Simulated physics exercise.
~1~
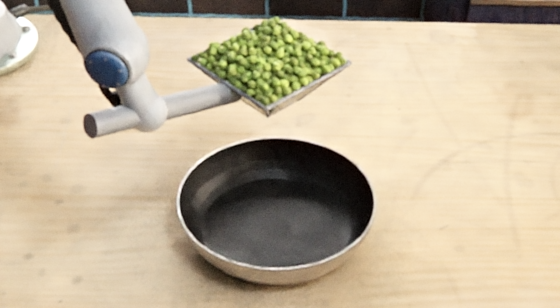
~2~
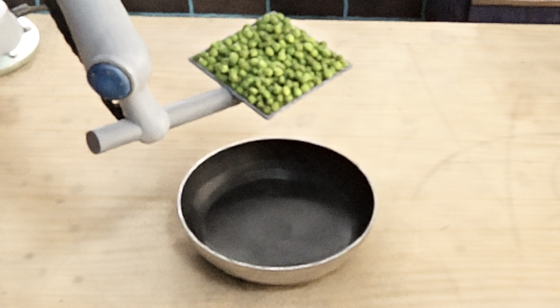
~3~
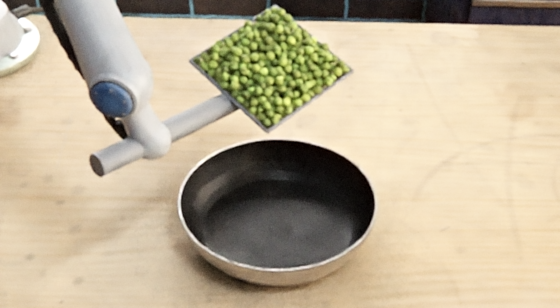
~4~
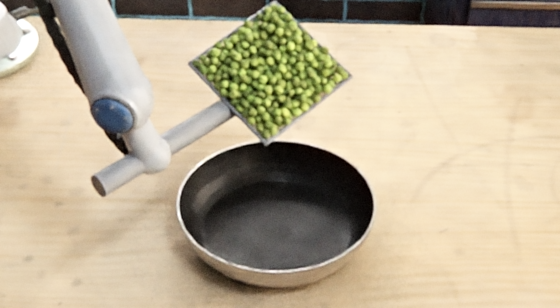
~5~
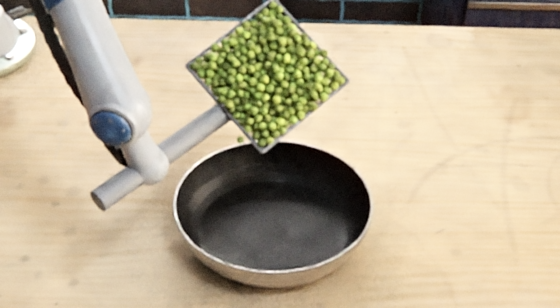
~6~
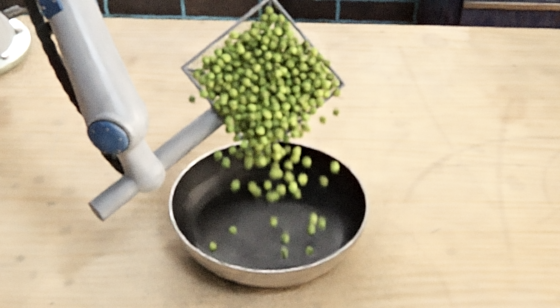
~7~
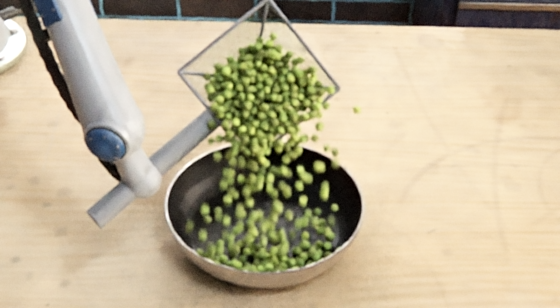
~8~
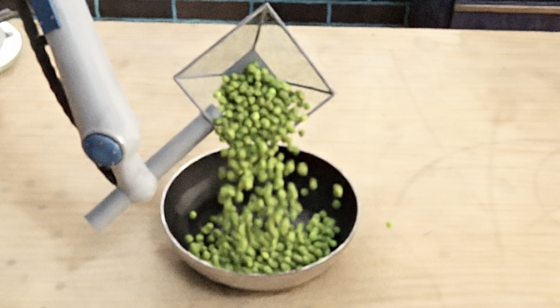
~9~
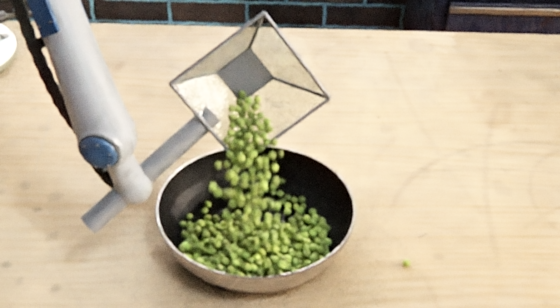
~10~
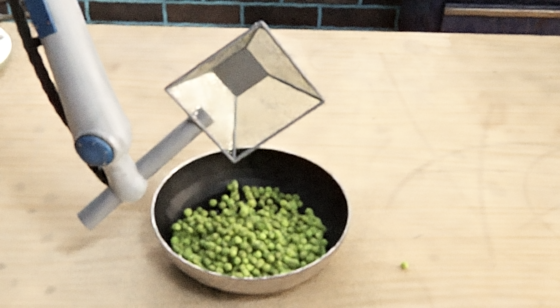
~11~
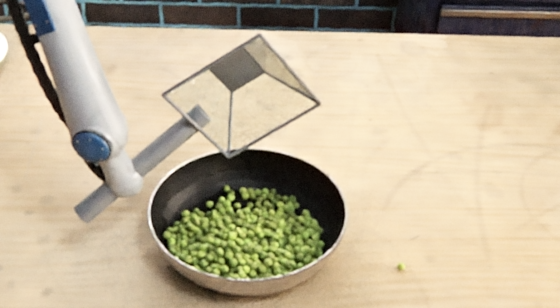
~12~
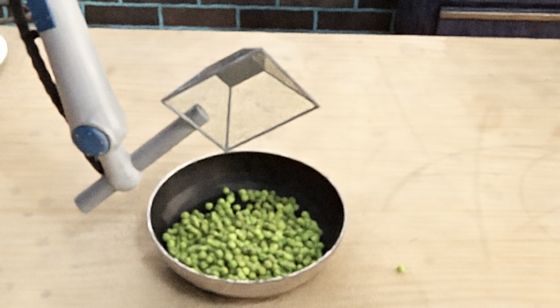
A robot arm holds a square, flaring scoop heaped with green peas above a dark frying pan on a pale wooden table. It tilts the scoop steadily toward the viewer, and at first the peas stay inside. As the tilt steepens, they spill over the lower corner and pour down into the pan in a thick stream, while a stray one lands on the table to the right. The stream thins and the scoop empties. The arm keeps turning the bare scoop until its opening faces downward, leaving a broad pile of peas in the pan.
